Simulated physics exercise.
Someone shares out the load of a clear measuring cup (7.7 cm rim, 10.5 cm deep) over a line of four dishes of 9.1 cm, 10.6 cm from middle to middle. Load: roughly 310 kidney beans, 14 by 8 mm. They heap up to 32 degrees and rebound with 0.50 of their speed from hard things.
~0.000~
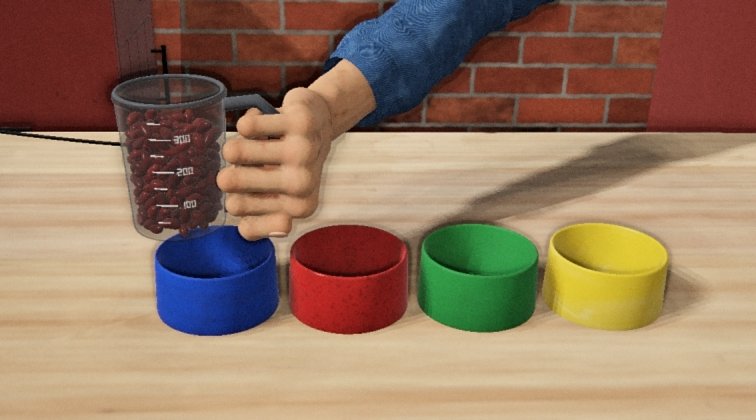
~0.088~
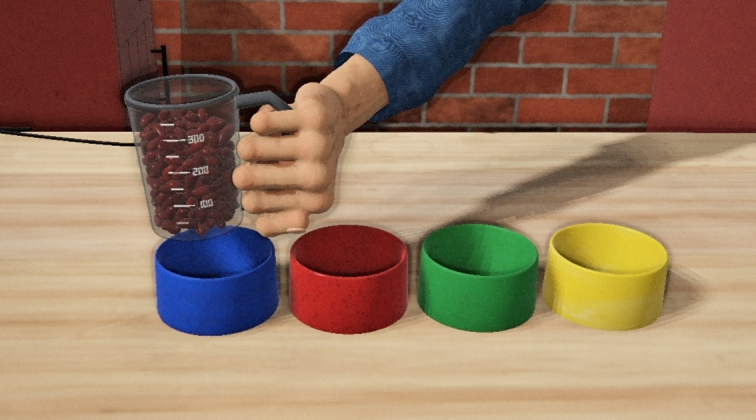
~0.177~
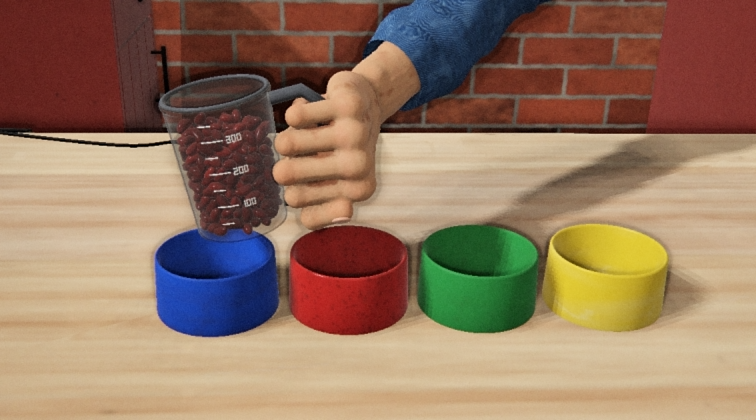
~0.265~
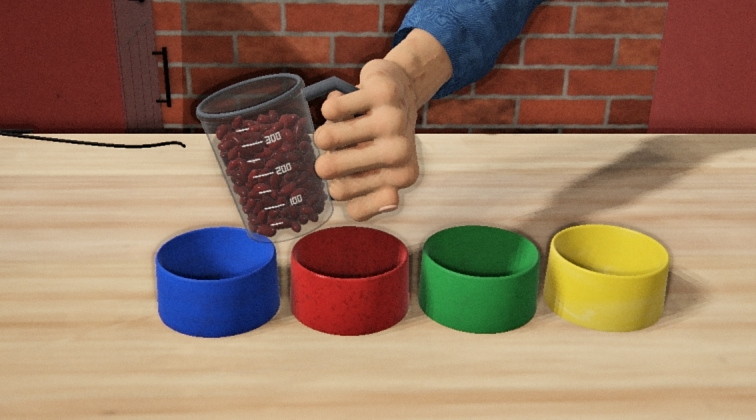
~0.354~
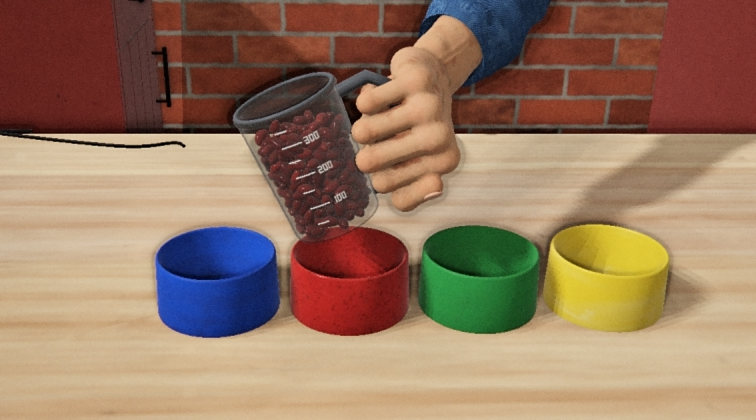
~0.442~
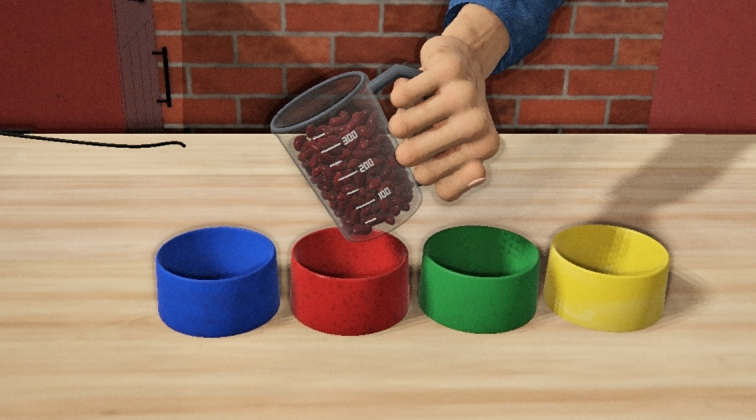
At the start, a hand holds a clear measuring cup of dark red beans upright above the blue dish, leftmost in a row of blue, red, green and yellow dishes. The hand carries the cup rightward, tilting it steadily to the left, until it is slanted above the red dish, still full of beans.
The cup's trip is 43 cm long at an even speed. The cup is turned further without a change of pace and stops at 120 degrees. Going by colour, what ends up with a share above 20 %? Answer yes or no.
Red: No, blue: No, green: No, yellow: Yes, counter: No.
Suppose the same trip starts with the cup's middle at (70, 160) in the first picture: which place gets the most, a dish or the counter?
Most goes to: Counter.
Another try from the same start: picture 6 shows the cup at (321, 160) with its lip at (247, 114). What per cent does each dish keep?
Red 0; blue 0; green 0; yellow 90.
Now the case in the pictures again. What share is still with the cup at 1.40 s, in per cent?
About 100 per cent.
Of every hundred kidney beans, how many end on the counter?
Roughly 10 per cent.
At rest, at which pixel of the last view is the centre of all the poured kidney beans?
Around (614, 270).
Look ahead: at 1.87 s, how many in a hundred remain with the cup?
About 15 per cent.
After 1.02 s, tilt 72 degrees; cup holds 100 %.
After 1.40 s, tilt 100 degrees; cup holds 100 %.
After 1.87 s, tilt 120 degrees; cup holds 15 %, yellow 85 %.
At rest (2.8 s), red 0 %, blue 0 %, green 0 %, yellow 90 %, counter 10 %.
